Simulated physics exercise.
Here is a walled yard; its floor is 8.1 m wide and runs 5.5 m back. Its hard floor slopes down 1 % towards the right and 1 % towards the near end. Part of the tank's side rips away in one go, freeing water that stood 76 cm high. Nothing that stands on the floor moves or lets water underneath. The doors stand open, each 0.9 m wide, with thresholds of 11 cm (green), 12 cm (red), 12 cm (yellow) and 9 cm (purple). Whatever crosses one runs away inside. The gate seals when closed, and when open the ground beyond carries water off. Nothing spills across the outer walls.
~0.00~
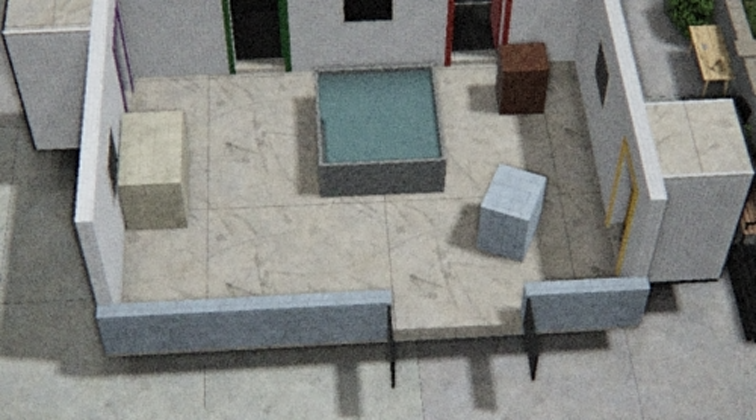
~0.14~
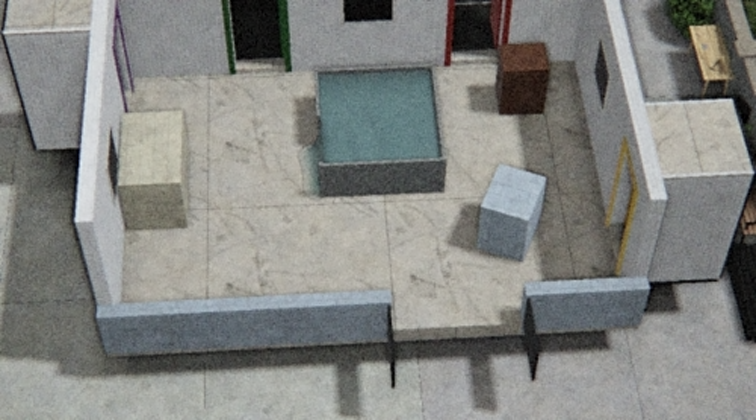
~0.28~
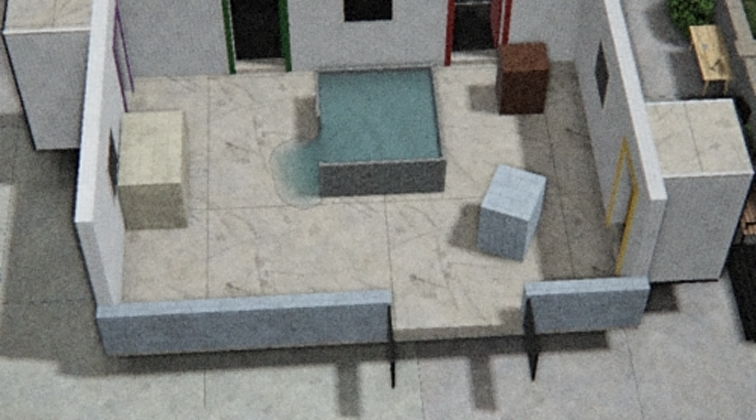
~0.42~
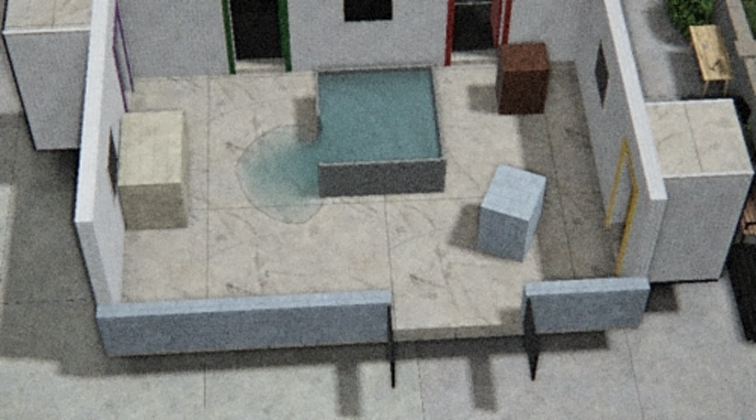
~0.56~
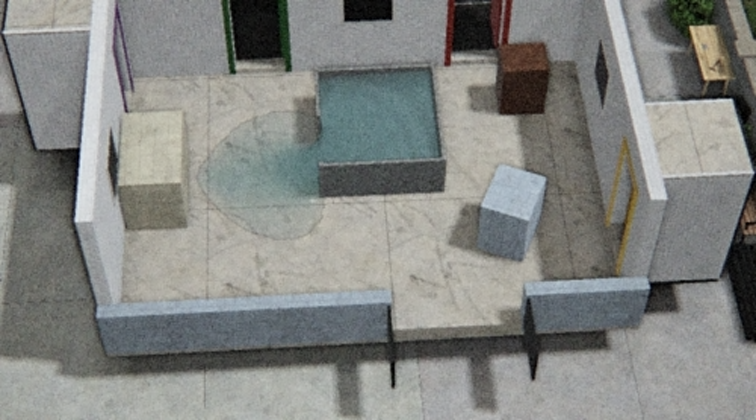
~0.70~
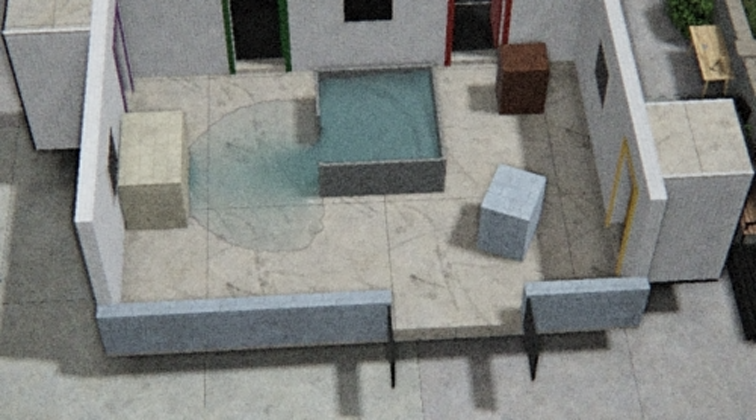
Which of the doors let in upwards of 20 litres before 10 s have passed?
Door by door: At the green door it stays under the limit; at the red door it stays under the limit; at the yellow door it keeps below the limit; at the purple door it exceeds the limit.
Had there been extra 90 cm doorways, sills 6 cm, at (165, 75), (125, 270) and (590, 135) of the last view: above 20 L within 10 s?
In turn: Over, over, not over.
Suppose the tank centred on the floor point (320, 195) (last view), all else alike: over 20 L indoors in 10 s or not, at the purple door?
Then: Purple under.
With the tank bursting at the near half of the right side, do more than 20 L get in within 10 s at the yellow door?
Against that limit: Yellow over.
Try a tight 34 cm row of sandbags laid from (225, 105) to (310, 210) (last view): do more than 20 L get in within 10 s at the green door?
Against that limit: Green over.
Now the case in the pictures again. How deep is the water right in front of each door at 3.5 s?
In cm: Green 5, red 0, yellow 0, purple 19.
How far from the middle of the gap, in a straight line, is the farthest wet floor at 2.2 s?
About 4.6 m.
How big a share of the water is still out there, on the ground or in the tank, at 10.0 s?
About 92 per cent.
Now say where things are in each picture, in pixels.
The tank at (379, 116) is whole and still, 76 cm deep, in the first picture.
The front is at (319, 198), 0.6 m from the gap at (322, 160); 0.3 m2 of floor is under water; 76 cm left at the back of the tank, in the second picture.
The front is at (278, 151), 0.9 m from the gap at (322, 162); 0.9 m2 of floor is under water; 76 cm left at the back of the tank, in the third picture.
The front is at (241, 169), 1.4 m from the gap at (322, 163); 2.1 m2 of floor is under water; 76 cm left at the back of the tank, in the fourth picture.
The front is at (202, 181), 2.1 m from the gap at (322, 163); 4.0 m2 of floor is under water; 74 cm left at the back of the tank, in the fifth picture.
The front is at (191, 212), 2.4 m from the gap at (322, 162); 5.4 m2 of floor is under water; 66 cm left at the back of the tank, in the sixth picture.
After 1.4 s water covers 30 % of the floor and is deepest (44 cm) near (318, 179); green door 2 cm at the sill, 0 L in, red door not reached, yellow door not reached, purple door 10 cm at the sill, 0 L in.
After 2.2 s water covers 35 % of the floor and is deepest (44 cm) near (132, 329); green door 2 cm at the sill, 0 L in, red door not reached, yellow door not reached, purple door 19 cm at the sill, 25 L in.
After 3.5 s water covers 40 % of the floor and is deepest (28 cm) near (136, 238); green door 5 cm at the sill, 0 L in, red door not reached, yellow door not reached, purple door 19 cm at the sill, 96 L in.
After 6.0 s water covers 75 % of the floor and is deepest (20 cm) near (257, 323); green door 10 cm at the sill, 0 L in, red door 3 cm at the sill, 0 L in, yellow door not reached, purple door 12 cm at the sill, 161 L in.
After 10.0 s water covers 95 % of the floor and is deepest (14 cm) near (609, 279); green door 7 cm at the sill, 1 L in, red door 5 cm at the sill, 0 L in, yellow door 10 cm at the sill, 0 L in, purple door 6 cm at the sill, 168 L in.
